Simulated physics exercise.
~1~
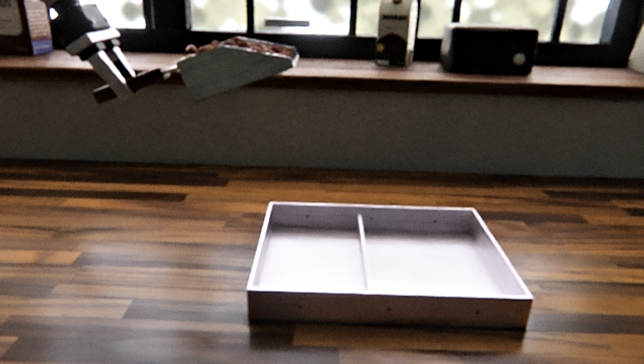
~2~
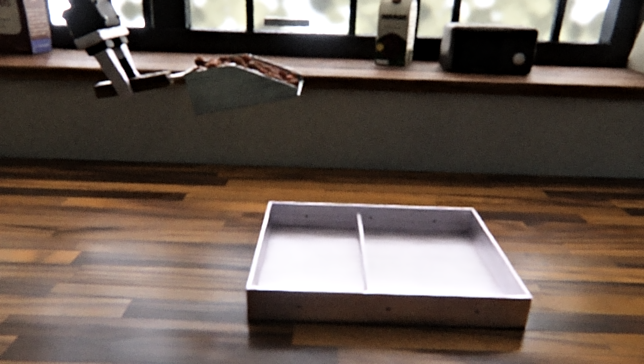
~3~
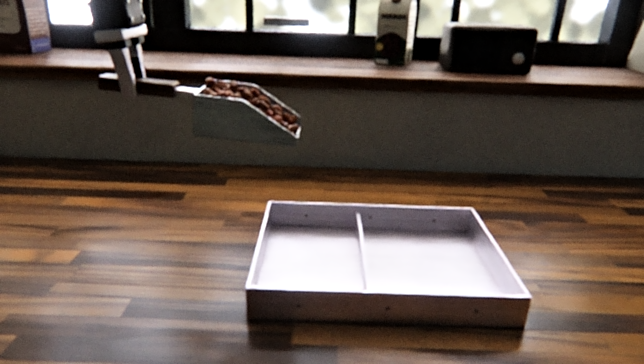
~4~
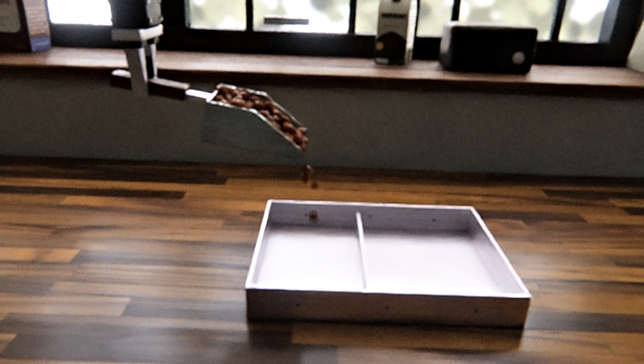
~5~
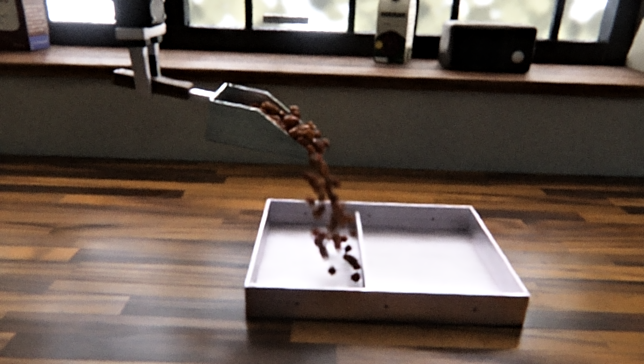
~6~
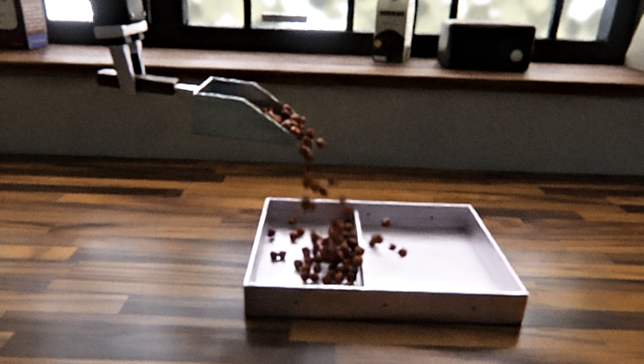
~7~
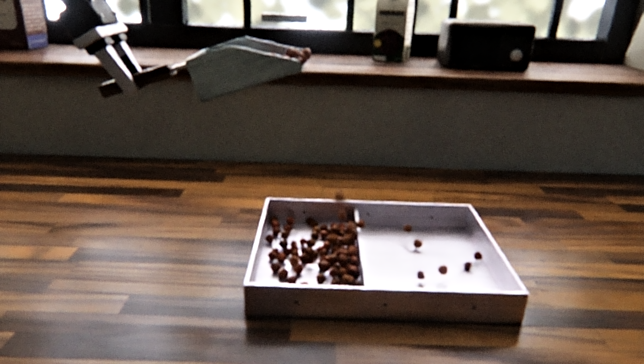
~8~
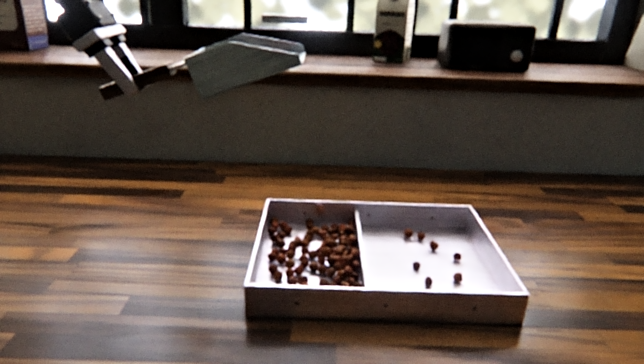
The clip shows a robot arm lowering and tipping a scoop of hazelnuts over a divided white tray on a wooden table, then tilting it back up; most poured nuts lie in the left part, with a few in the right.
